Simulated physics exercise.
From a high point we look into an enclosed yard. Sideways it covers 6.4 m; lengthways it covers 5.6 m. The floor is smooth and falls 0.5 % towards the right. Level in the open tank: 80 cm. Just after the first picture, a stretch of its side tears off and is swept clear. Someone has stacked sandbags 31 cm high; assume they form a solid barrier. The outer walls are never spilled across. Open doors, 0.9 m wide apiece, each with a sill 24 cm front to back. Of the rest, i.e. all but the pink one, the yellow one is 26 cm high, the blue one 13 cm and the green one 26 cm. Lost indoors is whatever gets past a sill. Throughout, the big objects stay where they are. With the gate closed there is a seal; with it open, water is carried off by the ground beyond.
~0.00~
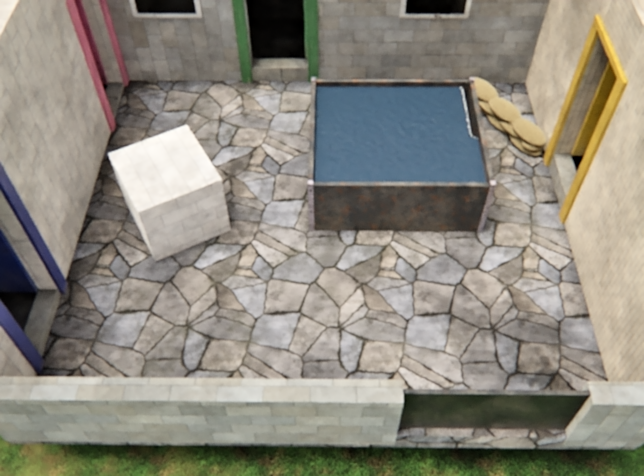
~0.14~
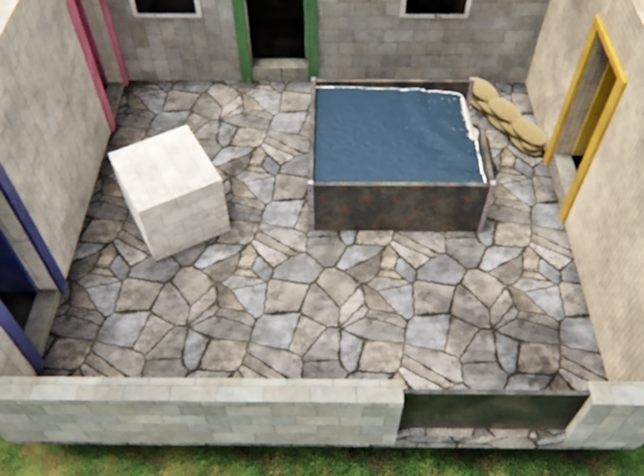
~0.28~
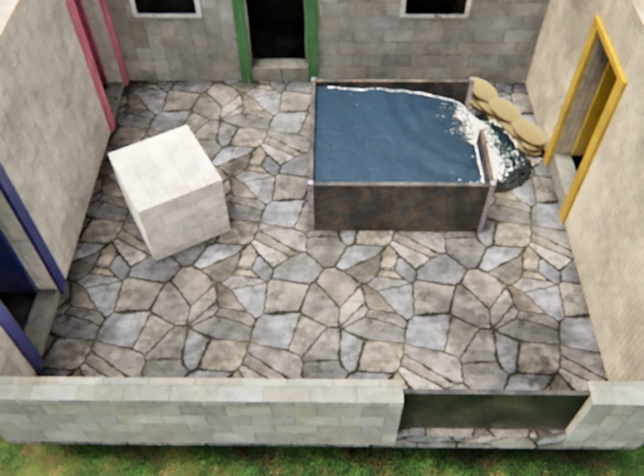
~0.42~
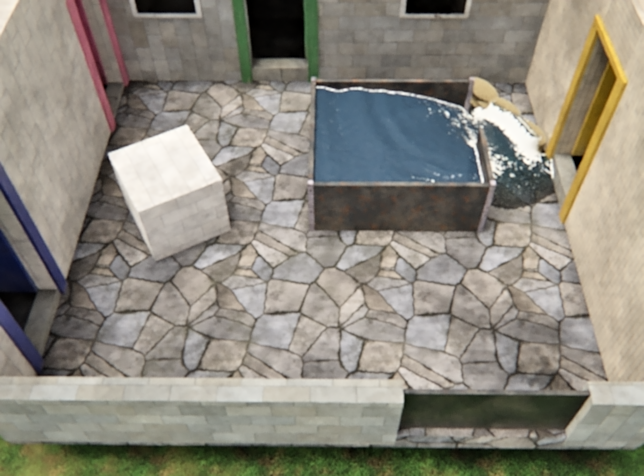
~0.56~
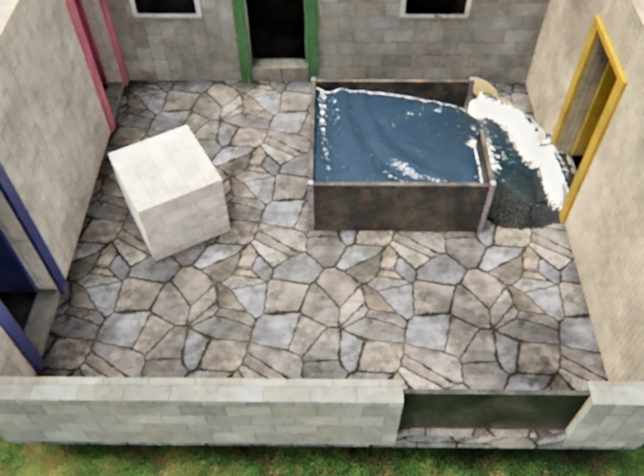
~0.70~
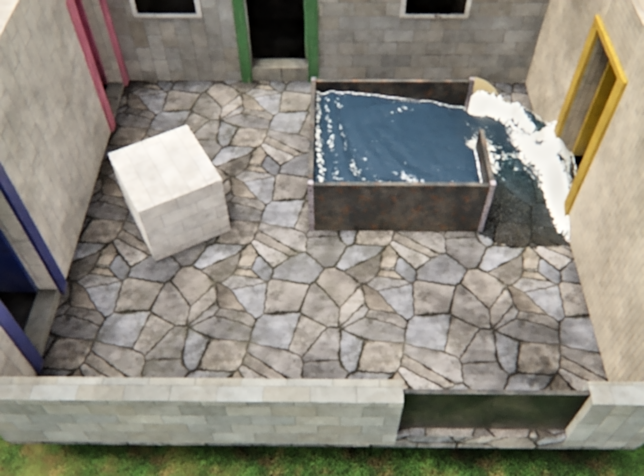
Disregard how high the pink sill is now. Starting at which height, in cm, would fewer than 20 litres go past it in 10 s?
Starting at roughly 12.5 cm.
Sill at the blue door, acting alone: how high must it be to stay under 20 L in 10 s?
For blue, a step near 11.5 cm.
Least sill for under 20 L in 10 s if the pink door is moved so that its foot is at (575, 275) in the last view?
6.5 cm.
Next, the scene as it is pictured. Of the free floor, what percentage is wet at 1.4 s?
Approximately 20 % of it.
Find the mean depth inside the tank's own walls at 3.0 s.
About 36 centimetres.
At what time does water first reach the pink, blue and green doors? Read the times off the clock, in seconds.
Door pink 3.2 s / door blue 4.0 s / door green 1.8 s.
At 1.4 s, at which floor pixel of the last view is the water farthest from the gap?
Pixel: About (602, 385).
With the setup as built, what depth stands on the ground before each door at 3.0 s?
Depths in cm: Pink 0, yellow 29, blue 0, green 5.
After 1.4 s water covers 20 % of the floor, deepest (60 cm) near (513, 146); it has not reached the pink door.
After 3.0 s water covers 55 % of the floor, deepest (38 cm) near (499, 137); it has not reached the pink door.
After 10.0 s water covers 95 % of the floor, deepest (14 cm) near (276, 412); 10 cm at the pink door, 91 litres in over its 8 cm sill.
At the pink door as built, the water arrived by 3.2 s and peaked near 17 cm at 3.8 s.
With a sill of 11.5 cm, 32 litres would have come in within the 10 s; with 15.5 cm, 4 litres. So under 20 litres takes about 12.5 cm.
